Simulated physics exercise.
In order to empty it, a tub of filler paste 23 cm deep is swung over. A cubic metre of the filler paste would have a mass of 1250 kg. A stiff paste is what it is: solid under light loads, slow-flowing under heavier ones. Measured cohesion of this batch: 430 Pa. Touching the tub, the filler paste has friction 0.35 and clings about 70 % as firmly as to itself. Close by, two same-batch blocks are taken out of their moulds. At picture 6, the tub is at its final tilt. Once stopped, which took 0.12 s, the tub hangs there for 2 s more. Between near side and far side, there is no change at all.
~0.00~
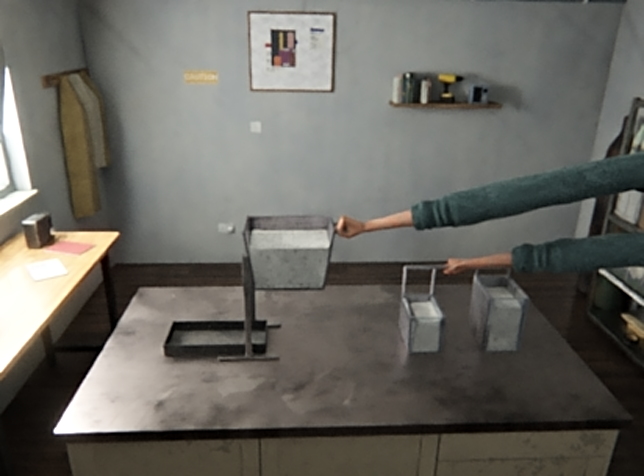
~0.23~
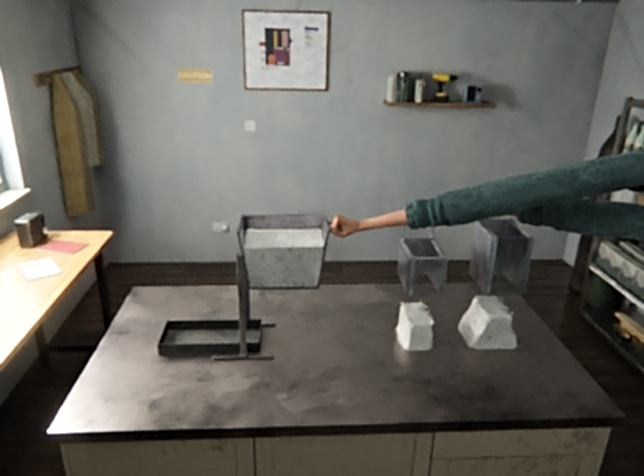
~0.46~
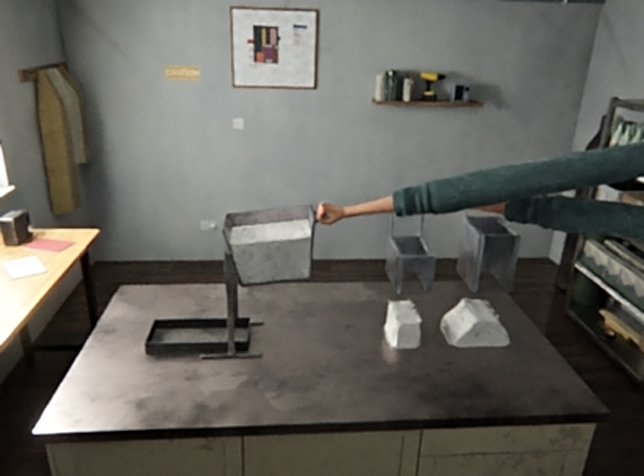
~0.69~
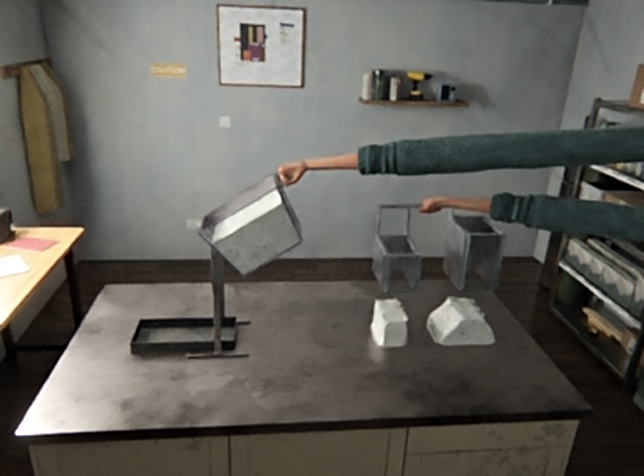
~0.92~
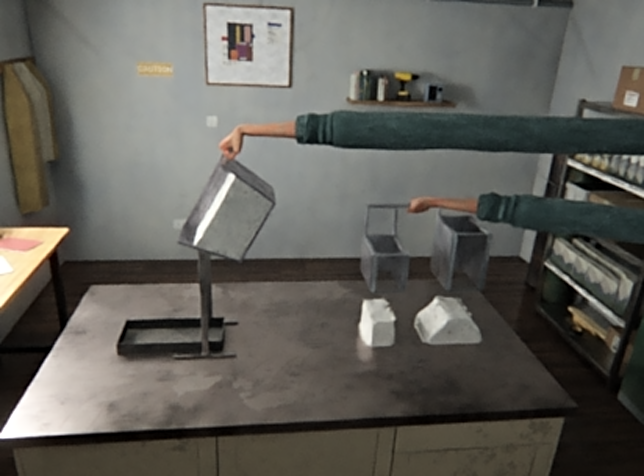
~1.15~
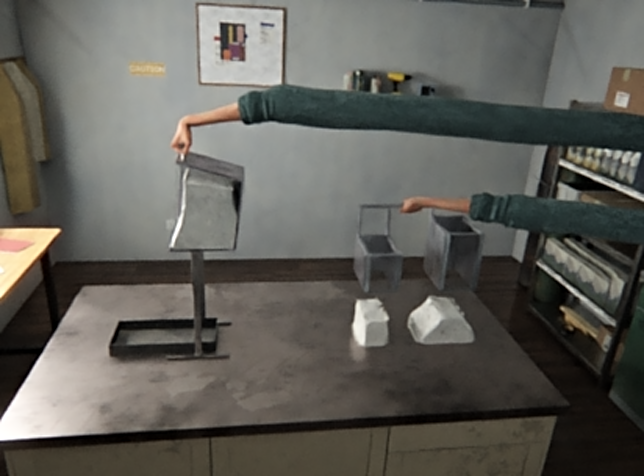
Two green-sleeved arms lifted a pair of moulds off two pale blocks, the bigger block slumping lower, then one hand swung a tub of filler paste over steeply above a tray.
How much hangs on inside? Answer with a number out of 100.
Around 43 %.
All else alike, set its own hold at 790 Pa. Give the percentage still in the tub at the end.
70 %.
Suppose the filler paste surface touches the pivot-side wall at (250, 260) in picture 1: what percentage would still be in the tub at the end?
I'd put it close to 70 in a hundred.
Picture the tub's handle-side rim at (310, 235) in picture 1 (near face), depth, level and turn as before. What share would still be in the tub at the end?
Roughly 70 %.
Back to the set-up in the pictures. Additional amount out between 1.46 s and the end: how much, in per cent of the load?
10 %.
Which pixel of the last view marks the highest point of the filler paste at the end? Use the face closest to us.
Roughly at pixel (218, 222).
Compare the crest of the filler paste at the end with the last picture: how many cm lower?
15 cm or so.
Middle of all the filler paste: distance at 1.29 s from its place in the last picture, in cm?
Roughly 7 cm.
After 1.29 s, the tub is at 83 degrees and holds 82 %.
After 1.46 s, the tub is at 83 degrees and holds 53 %.
After 1.63 s, the tub is at 83 degrees and holds 44 %.
After 1.80 s, the tub is at 83 degrees and holds 43 %.
After 3.15 s, the tub is at 83 degrees and holds 43 %.
